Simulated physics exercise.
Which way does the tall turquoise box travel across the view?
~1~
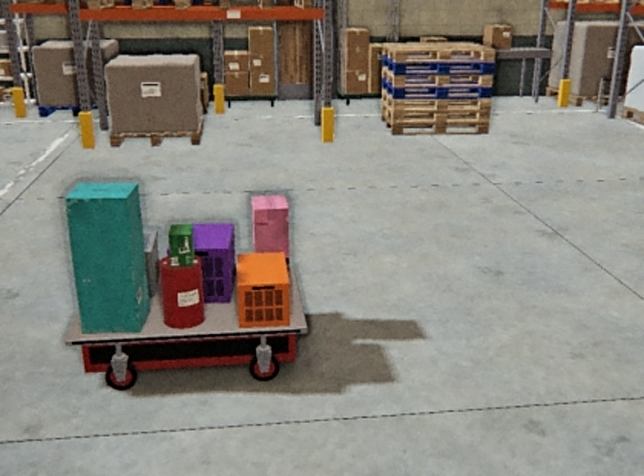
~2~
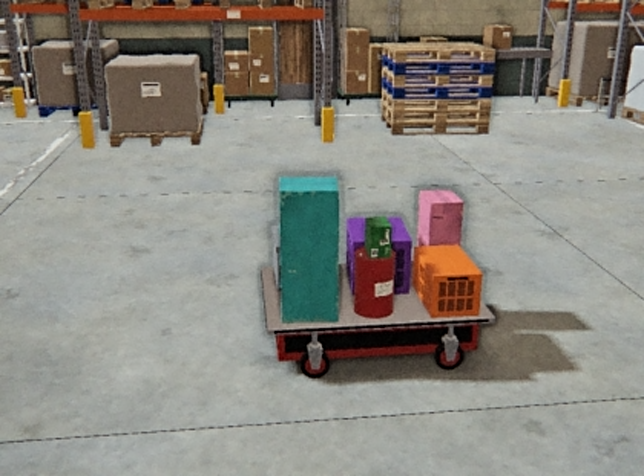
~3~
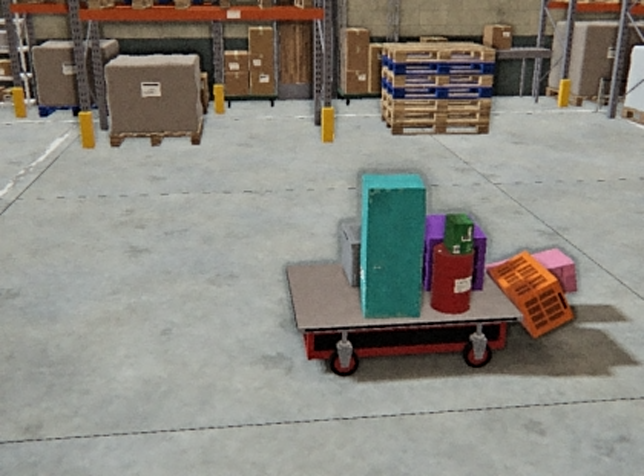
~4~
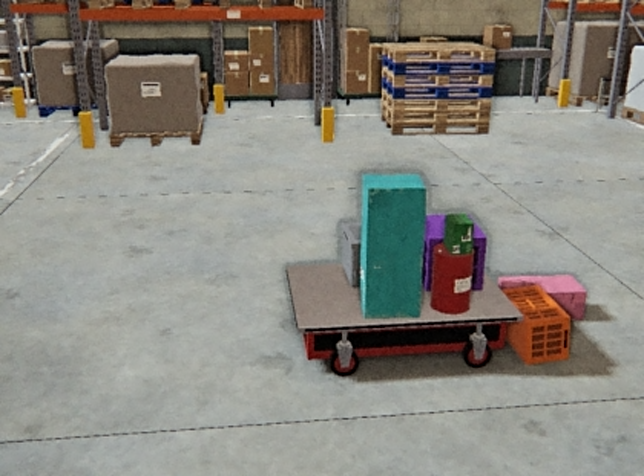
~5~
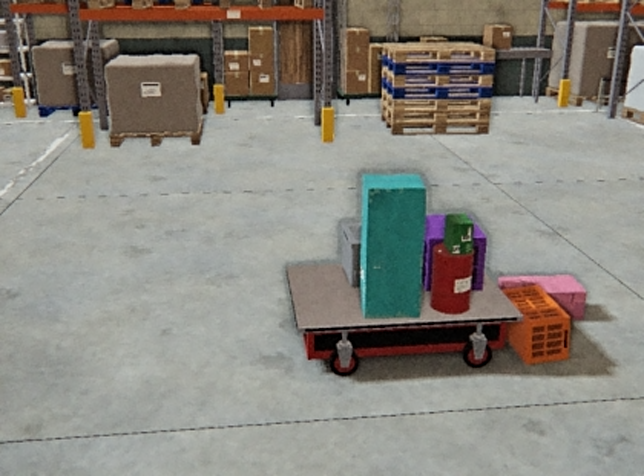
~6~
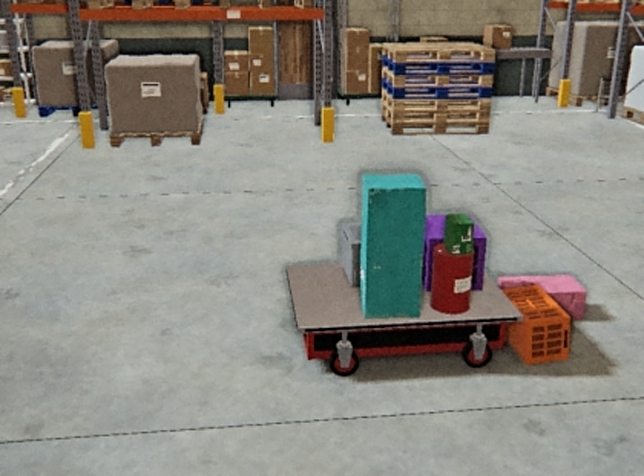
It travels to the right, riding upright on the cart until the cart stops.
On the concrete floor of a warehouse, a flat cart with no rails carries a tall turquoise box, a red canister, a green parcel, a purple crate, a grey tote, an orange crate and a pink box. It rolls to the right with everything still aboard. As the cart comes to a stop, the orange crate and the pink box go over its right edge, the crate tilting and the box on its side. Both settle on the floor beside the cart. The rest of the load stays on the deck, with the turquoise box and red canister still upright.
